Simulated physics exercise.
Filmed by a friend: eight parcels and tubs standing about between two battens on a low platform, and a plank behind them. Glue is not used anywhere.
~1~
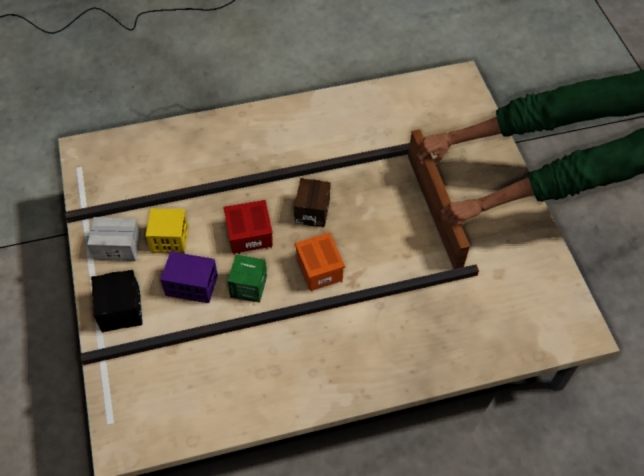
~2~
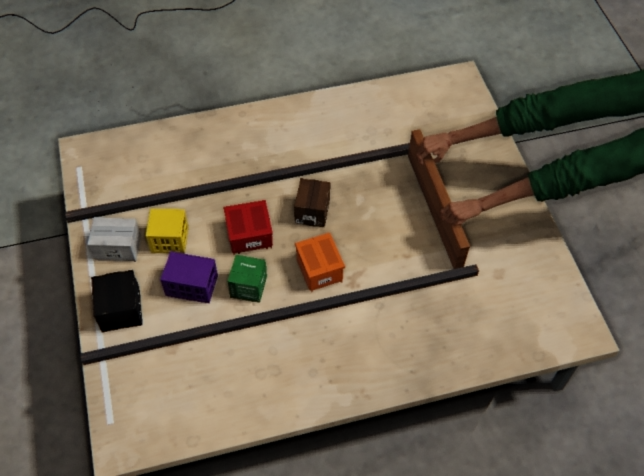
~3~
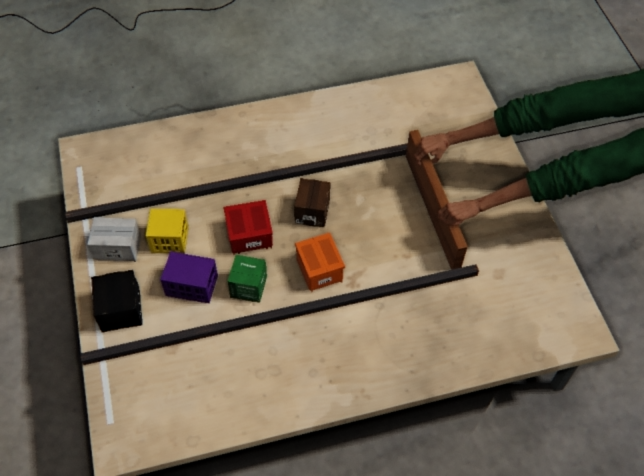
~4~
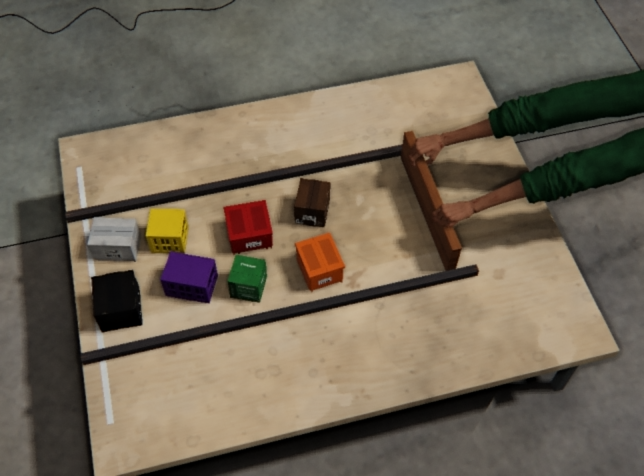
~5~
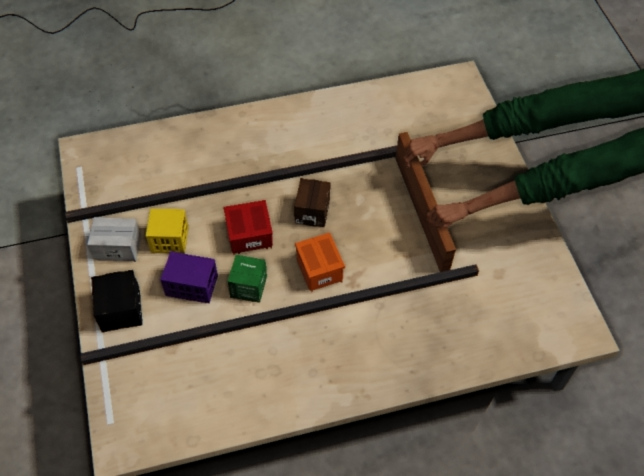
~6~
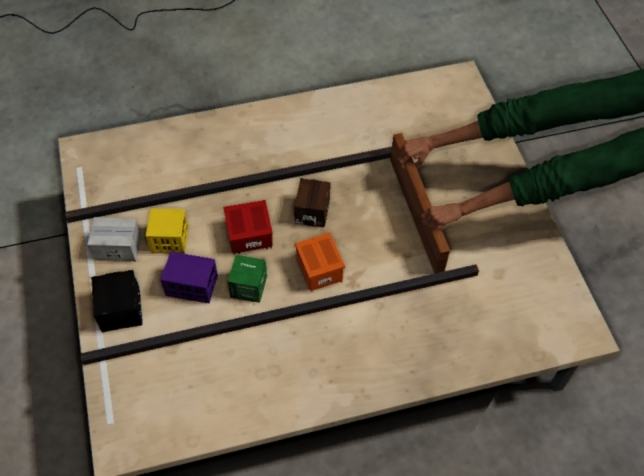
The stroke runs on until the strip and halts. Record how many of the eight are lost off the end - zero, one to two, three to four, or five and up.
At least five drop.
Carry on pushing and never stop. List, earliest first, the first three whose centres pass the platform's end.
White box, then black box, then yellow crate.
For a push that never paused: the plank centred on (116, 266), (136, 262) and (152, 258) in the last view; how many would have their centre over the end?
6, 4 and 4.
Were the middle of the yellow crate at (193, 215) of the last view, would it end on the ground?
Lab note: From that start it stays aboard.
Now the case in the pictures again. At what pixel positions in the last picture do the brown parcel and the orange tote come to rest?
Roughly (72, 257), and the other roughly (75, 315).
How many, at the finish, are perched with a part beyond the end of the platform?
The count would be 2.
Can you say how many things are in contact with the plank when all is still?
It ends up touching 2.
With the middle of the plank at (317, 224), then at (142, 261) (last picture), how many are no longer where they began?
So far 2, and 8 at the second.
Soon after, none off yet; black box at rest near (117, 301); white box at rest near (115, 240); yellow crate at rest near (168, 231).
In the end, the number that fall off is five or more; gone, red tote, green box, purple crate, yellow crate, white box and black box.
